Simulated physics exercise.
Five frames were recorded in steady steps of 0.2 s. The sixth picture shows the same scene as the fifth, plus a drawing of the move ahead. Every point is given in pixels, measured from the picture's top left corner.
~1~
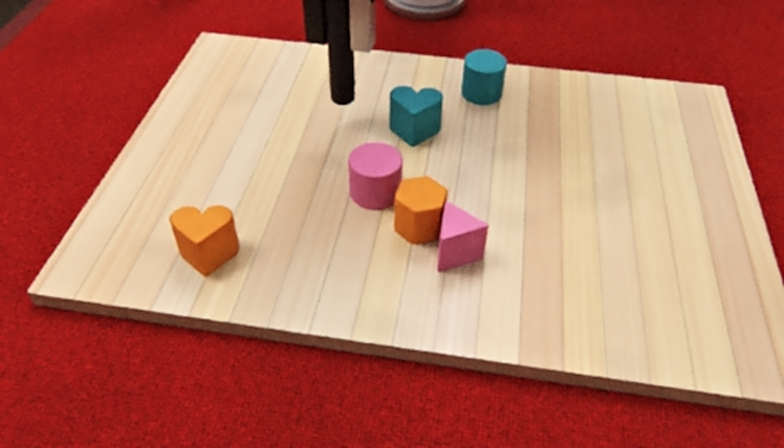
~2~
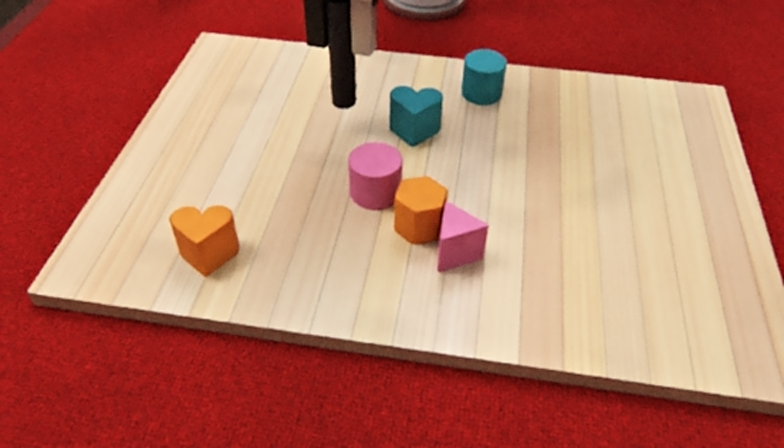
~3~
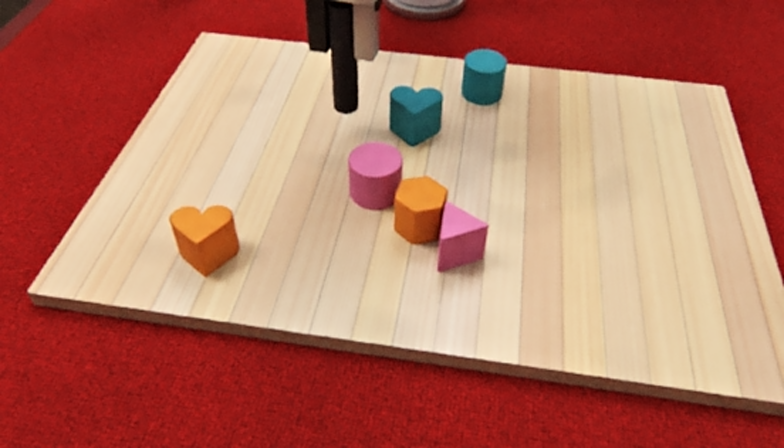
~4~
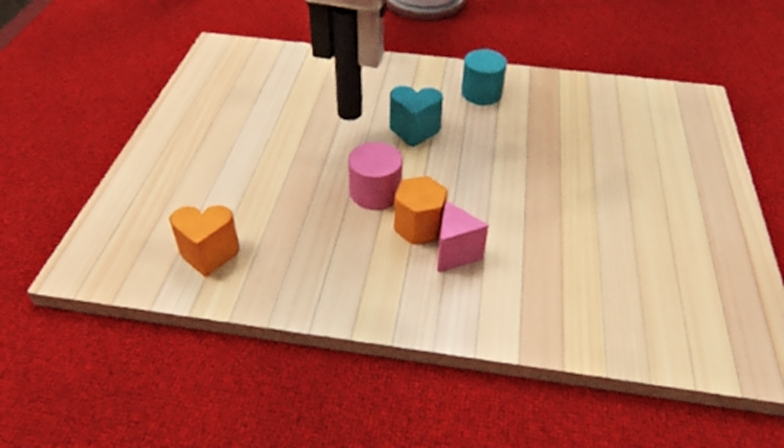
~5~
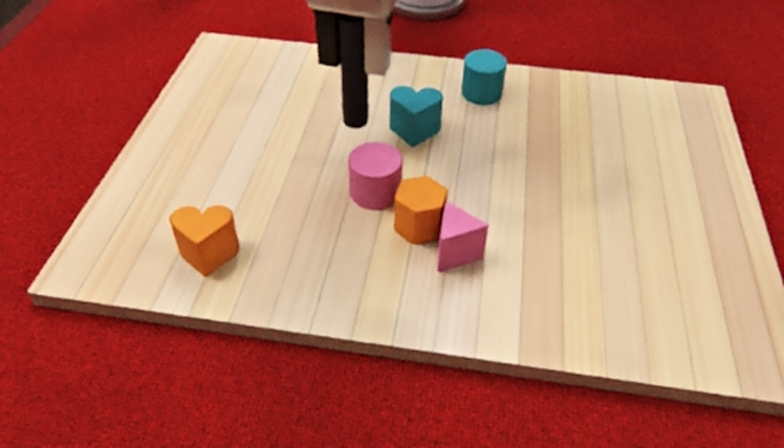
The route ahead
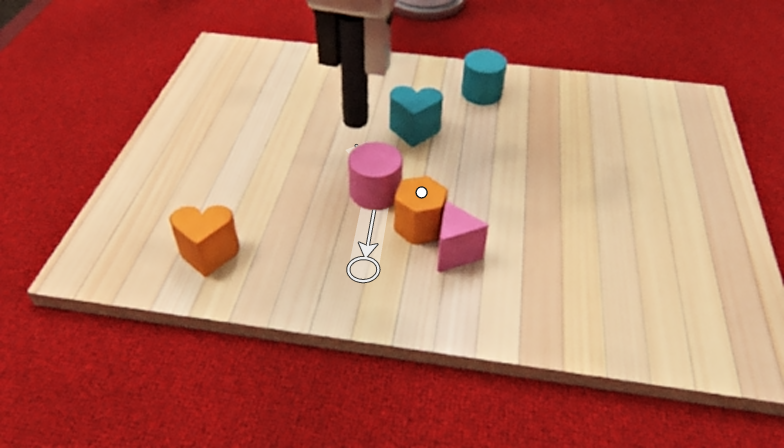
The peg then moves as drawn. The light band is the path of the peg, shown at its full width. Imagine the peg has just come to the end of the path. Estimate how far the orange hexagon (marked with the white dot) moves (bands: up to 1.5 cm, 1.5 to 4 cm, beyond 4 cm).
Moves 1.5 to 4 cm.
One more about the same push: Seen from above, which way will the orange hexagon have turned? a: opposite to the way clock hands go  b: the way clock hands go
It's a.
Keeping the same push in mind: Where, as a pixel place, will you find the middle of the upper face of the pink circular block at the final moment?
Around pixel (356, 272).
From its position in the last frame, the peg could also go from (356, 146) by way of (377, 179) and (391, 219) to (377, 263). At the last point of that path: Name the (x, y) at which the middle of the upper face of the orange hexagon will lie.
The centre of its top will be at (430, 216).
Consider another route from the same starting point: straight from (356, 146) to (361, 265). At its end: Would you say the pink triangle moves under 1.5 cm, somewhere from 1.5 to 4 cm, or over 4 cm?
1.5-4 cm.
Drawn move, from (356, 146) over (378, 180) and (372, 222) to (363, 269); the dot is on the orange hexagon.
The first path, step by step. One third of the way, peg (378, 157); pink circular block (377, 175); orange hexagon (424, 196).
Two thirds of the way, peg (372, 198); pink circular block (366, 220); orange hexagon (425, 209), turned 60° anticlockwise; pink triangle (466, 221), turned 15° clockwise.
At the end, peg (363, 246); pink circular block (356, 272); turquoise heart still; orange hexagon (425, 209), turned 60° anticlockwise; pink triangle (466, 221), turned 15° clockwise.
